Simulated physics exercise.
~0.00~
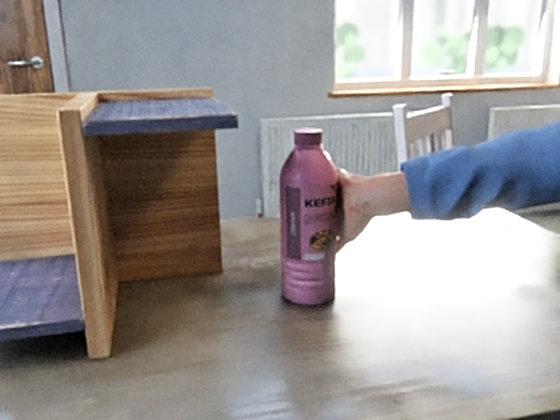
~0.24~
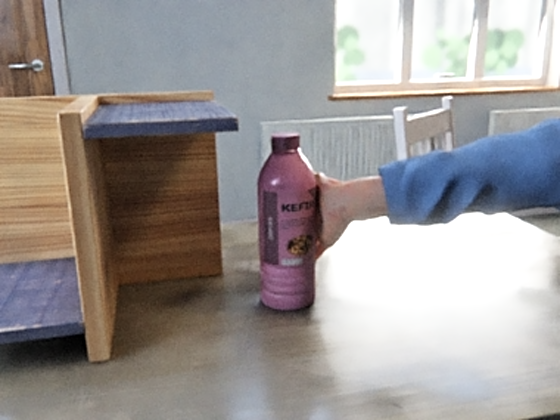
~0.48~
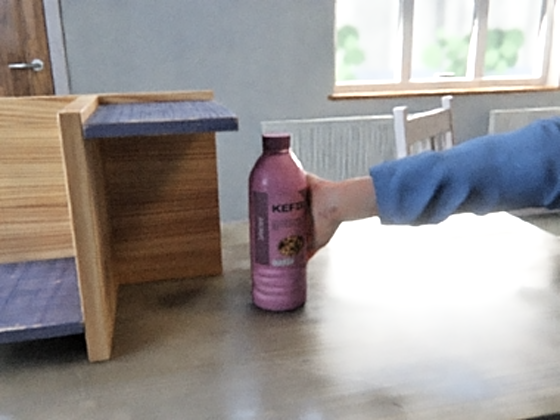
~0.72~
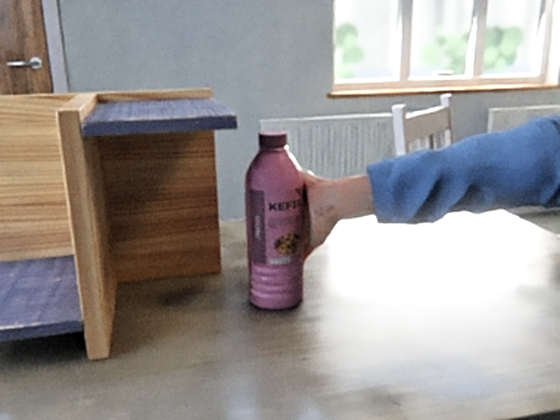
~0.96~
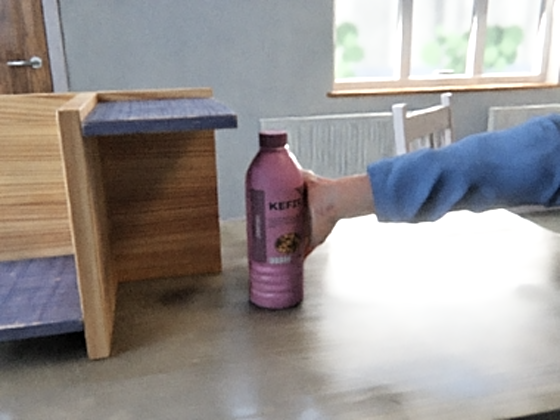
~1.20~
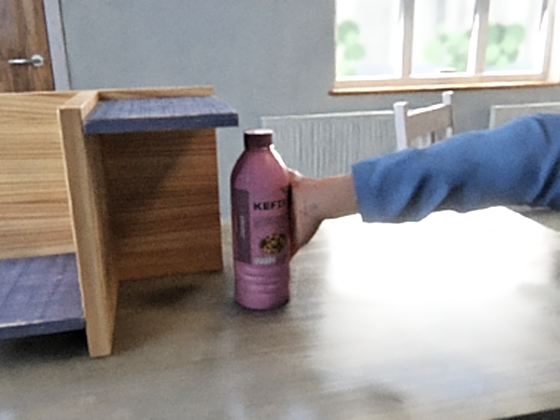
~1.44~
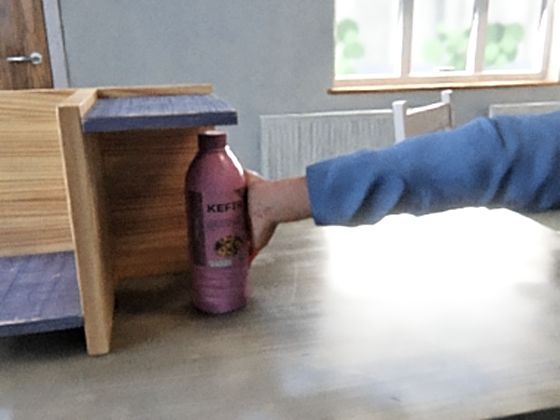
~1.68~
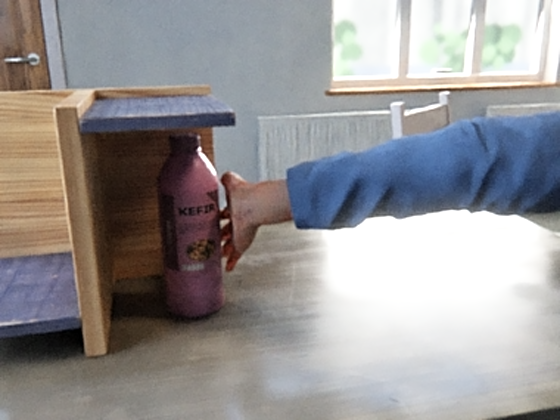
In a grey-walled room with a bright window at the back, a slightly swaying camera looks across a dark tabletop toward a white chair and a radiator. On the left stands a wooden shelf unit with dark bluish-purple boards, one jutting out as a ledge. From the right, a hand in a blue sleeve grips an upright pink kefir bottle and slides it left, then pauses briefly. The hand pushes it on toward the opening, and the bottle passes beneath the ledge without catching. At the end it stands upright under the ledge as the fingers loosen beside it.
